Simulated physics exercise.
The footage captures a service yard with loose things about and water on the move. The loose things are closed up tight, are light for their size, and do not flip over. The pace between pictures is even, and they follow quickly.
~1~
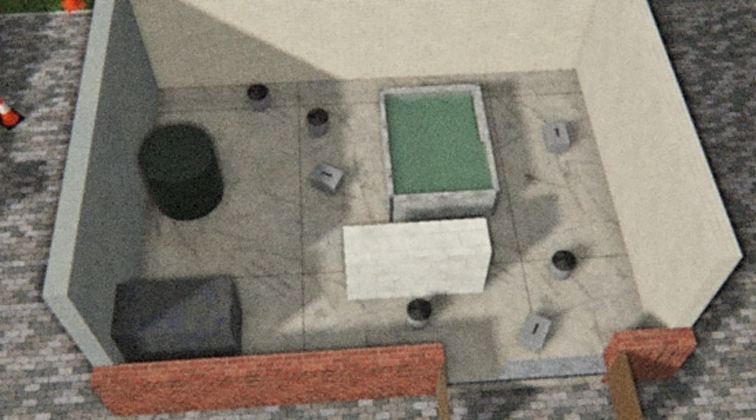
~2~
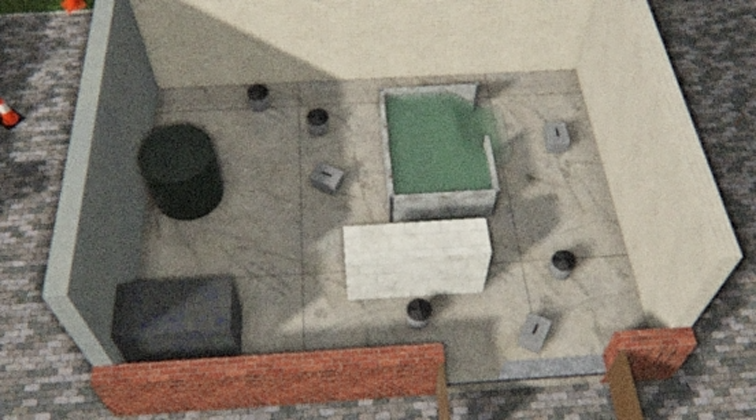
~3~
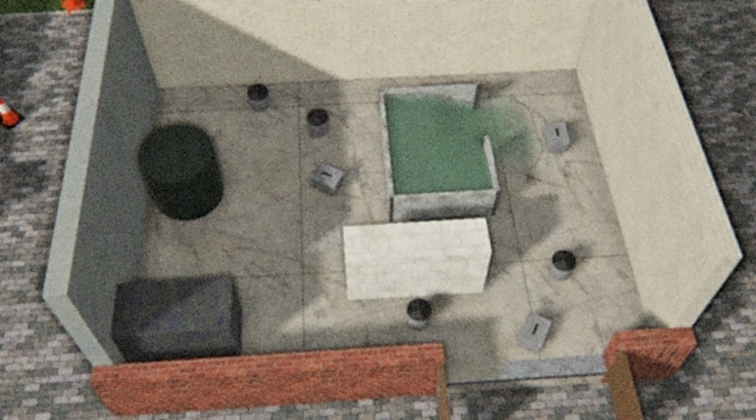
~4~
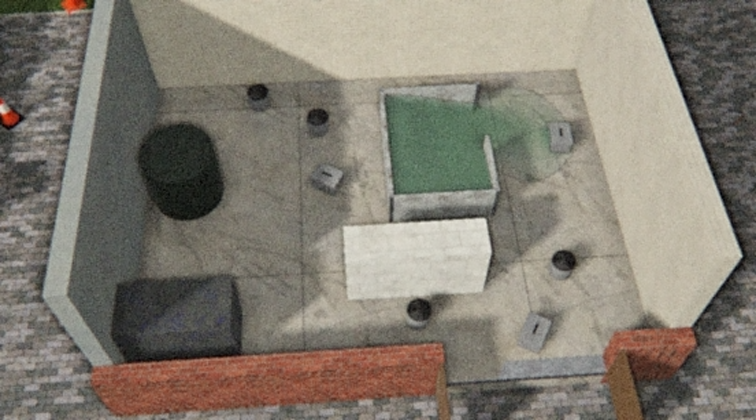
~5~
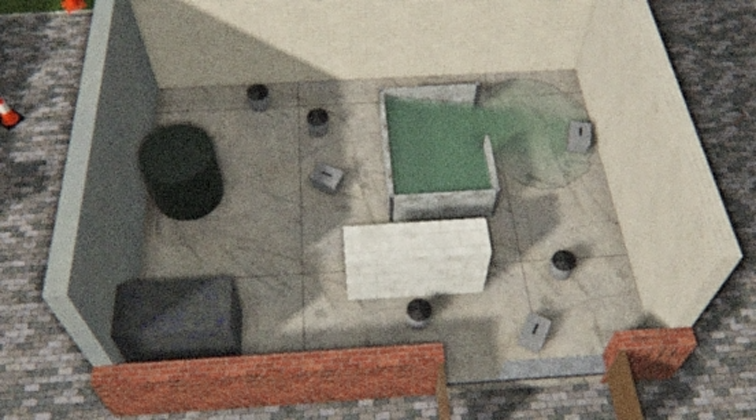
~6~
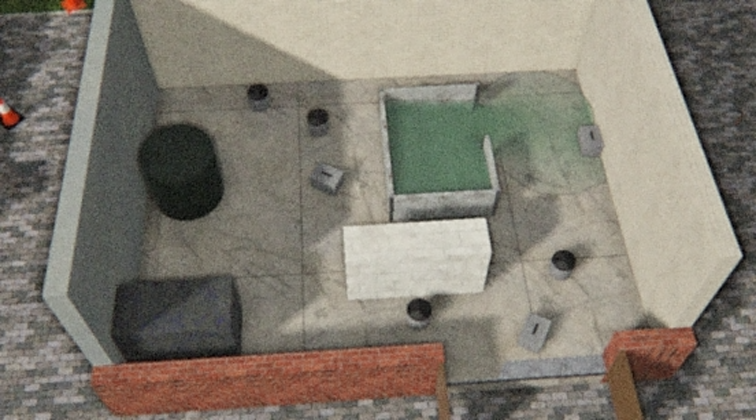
Green water poured out through a gap in the right side of a walled tank, spread across the yard floor, and pushed a small grey tote toward the right wall while the other objects stayed put.
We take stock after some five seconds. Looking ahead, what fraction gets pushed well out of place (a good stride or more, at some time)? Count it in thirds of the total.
I expect the share pushed well aside to be a third to two thirds.
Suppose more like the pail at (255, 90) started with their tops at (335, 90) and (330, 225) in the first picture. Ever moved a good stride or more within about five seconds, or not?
Sequence: Knocked aside; scarcely shifts.
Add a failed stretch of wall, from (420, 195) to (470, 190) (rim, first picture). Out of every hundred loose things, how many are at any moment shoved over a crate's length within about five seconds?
Near 30 in a hundred.
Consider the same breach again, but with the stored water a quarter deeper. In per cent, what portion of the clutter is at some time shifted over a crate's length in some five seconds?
About 60 %.
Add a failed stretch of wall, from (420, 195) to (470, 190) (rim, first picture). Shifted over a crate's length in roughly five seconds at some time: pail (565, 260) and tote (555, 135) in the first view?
Covered that distance; fell short of it.
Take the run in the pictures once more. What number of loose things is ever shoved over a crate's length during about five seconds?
The count is 3.
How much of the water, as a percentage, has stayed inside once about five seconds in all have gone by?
92 %.
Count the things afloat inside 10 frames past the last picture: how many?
I count 1.
A moment on, 1 of 7 are well off their spots; 1 afloat.
Next, 1 of 7 are well off their spots; 1 afloat.
Later, 2 of 7 are well off their spots; 0 afloat.
In the end, 3 of 7 are well off their spots, and 3 have been at some point; 1 afloat.
